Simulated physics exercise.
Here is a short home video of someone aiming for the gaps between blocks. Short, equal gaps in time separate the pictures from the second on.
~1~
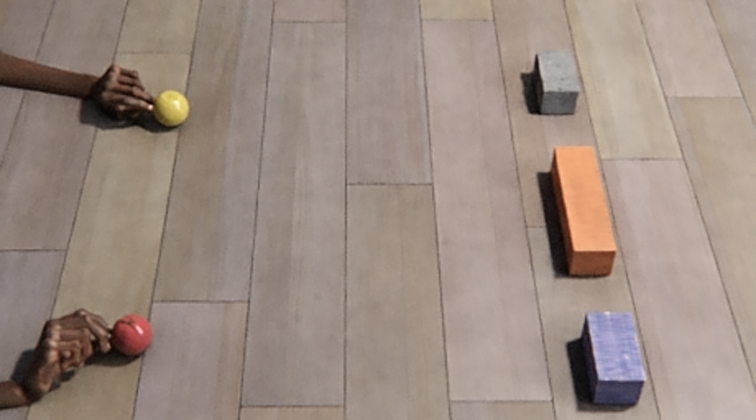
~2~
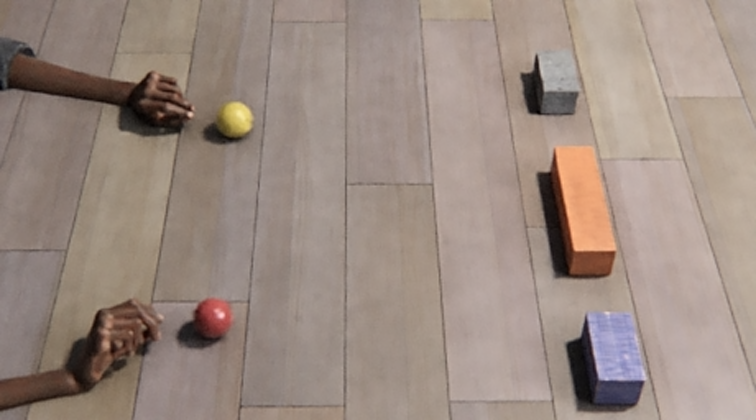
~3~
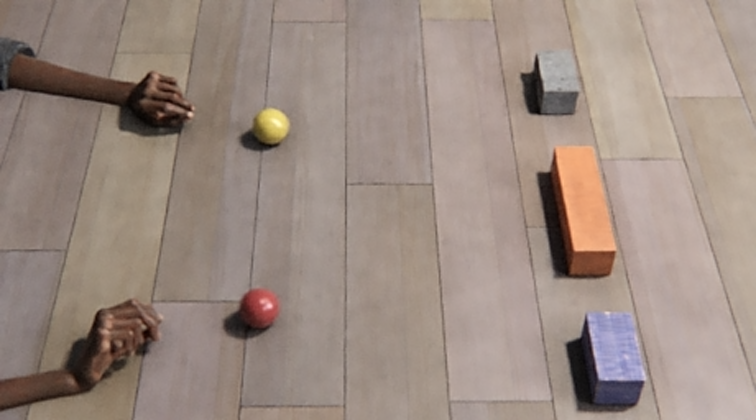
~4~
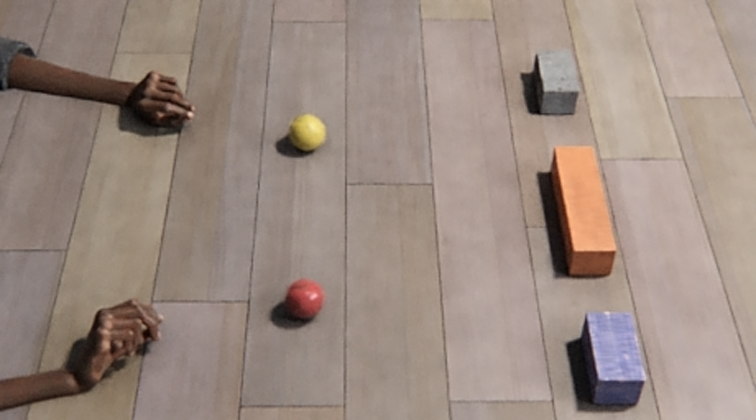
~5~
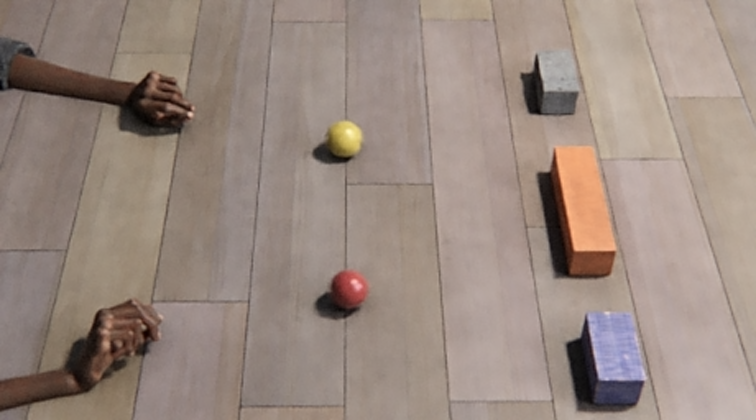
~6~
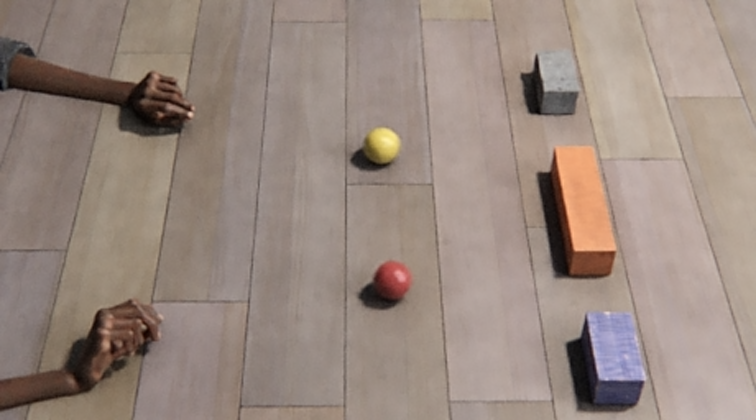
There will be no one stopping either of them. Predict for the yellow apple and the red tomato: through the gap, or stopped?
One by one: My guess is the yellow apple never gets past; my guess is the red tomato never gets past.
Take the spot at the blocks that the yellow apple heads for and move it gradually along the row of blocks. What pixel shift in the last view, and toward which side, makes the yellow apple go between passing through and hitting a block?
Move it up some 24 pixels and it switches.
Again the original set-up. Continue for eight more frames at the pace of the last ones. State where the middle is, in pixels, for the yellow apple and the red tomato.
In the order asked: (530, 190), then (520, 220).
Then, 0.34 s later than the last frame, yellow apple coming back near (532, 181); red tomato coming back near (536, 236).
When it is over, the yellow apple is stopped, near (530, 194); the red tomato is stopped.
